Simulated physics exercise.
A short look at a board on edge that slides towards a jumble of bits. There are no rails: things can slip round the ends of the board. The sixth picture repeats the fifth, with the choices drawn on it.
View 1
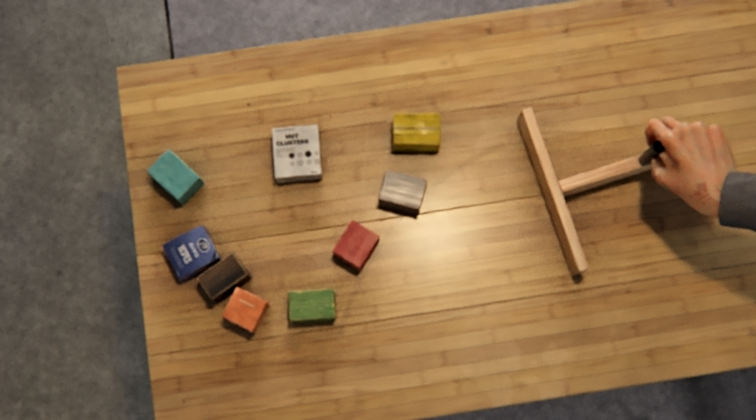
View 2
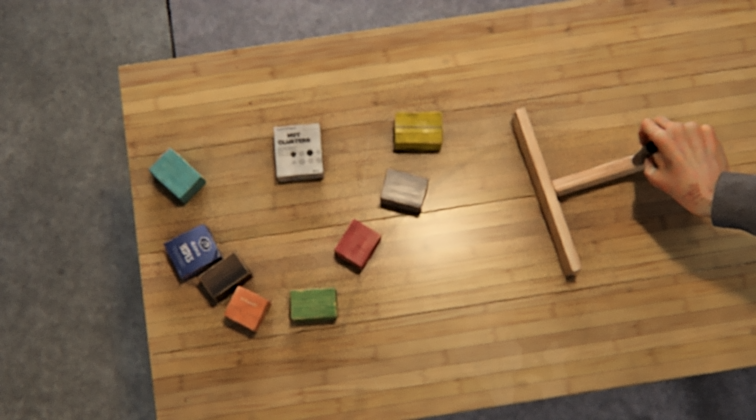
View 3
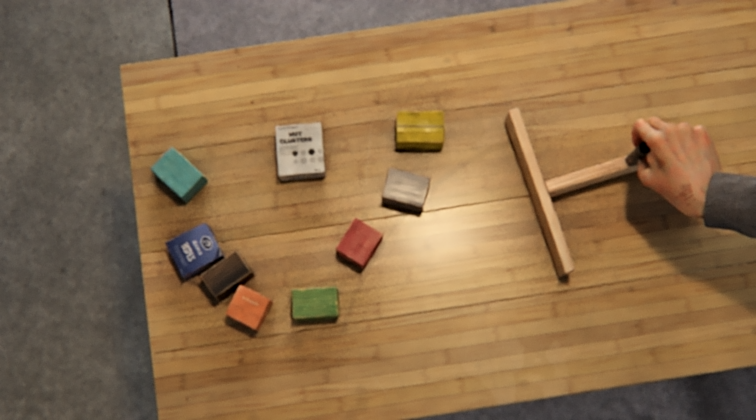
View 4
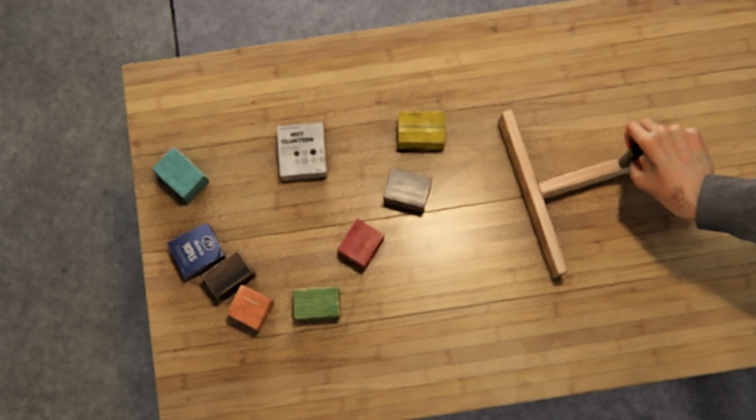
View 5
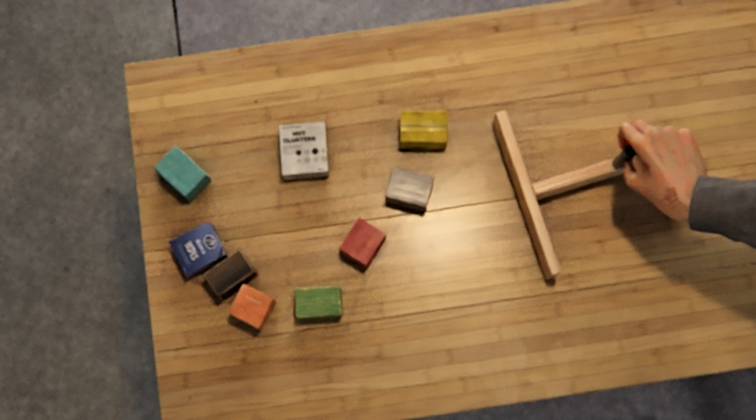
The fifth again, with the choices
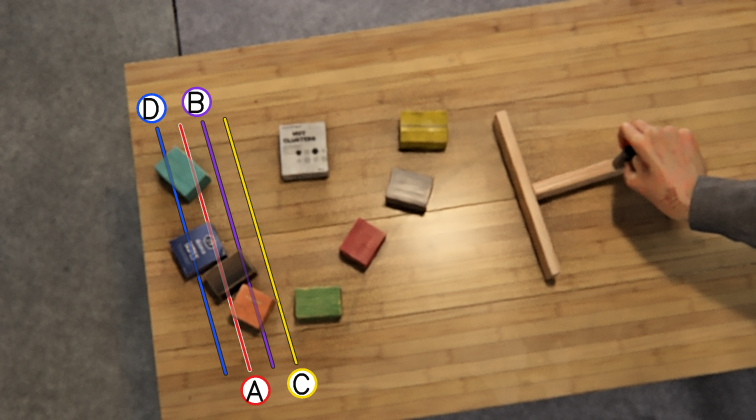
A hand in a dark sleeve grips a T-shaped wooden pusher at the right of a wooden tabletop, seen from above over a grey floor. To the left lie scattered yellow, grey, red, green, orange, black, blue and turquoise pieces and a pale printed box. The hand slides the board a short way left across bare wood, while the view drifts very slightly and the pieces stay put on the table.
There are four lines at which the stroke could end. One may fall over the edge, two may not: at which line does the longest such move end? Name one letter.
No farther than B.
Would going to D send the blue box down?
By then, yes.
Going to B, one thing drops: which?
It is the turquoise block.
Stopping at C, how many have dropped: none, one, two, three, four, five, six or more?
In all, one.
On the marked copy, A at (214, 245); B at (237, 241); C at (260, 238); D at (191, 248).
Following B. Soon after the start, board (424, 207); yellow box (370, 141); grey block (386, 199).
Later, board (319, 222); turquoise block (175, 174); white packet (225, 173).
In the end, board (236, 234); turquoise block over the edge; white packet (145, 184); one fallen.
As for the rest, A drops two; C is within the limit but short; D drops four.
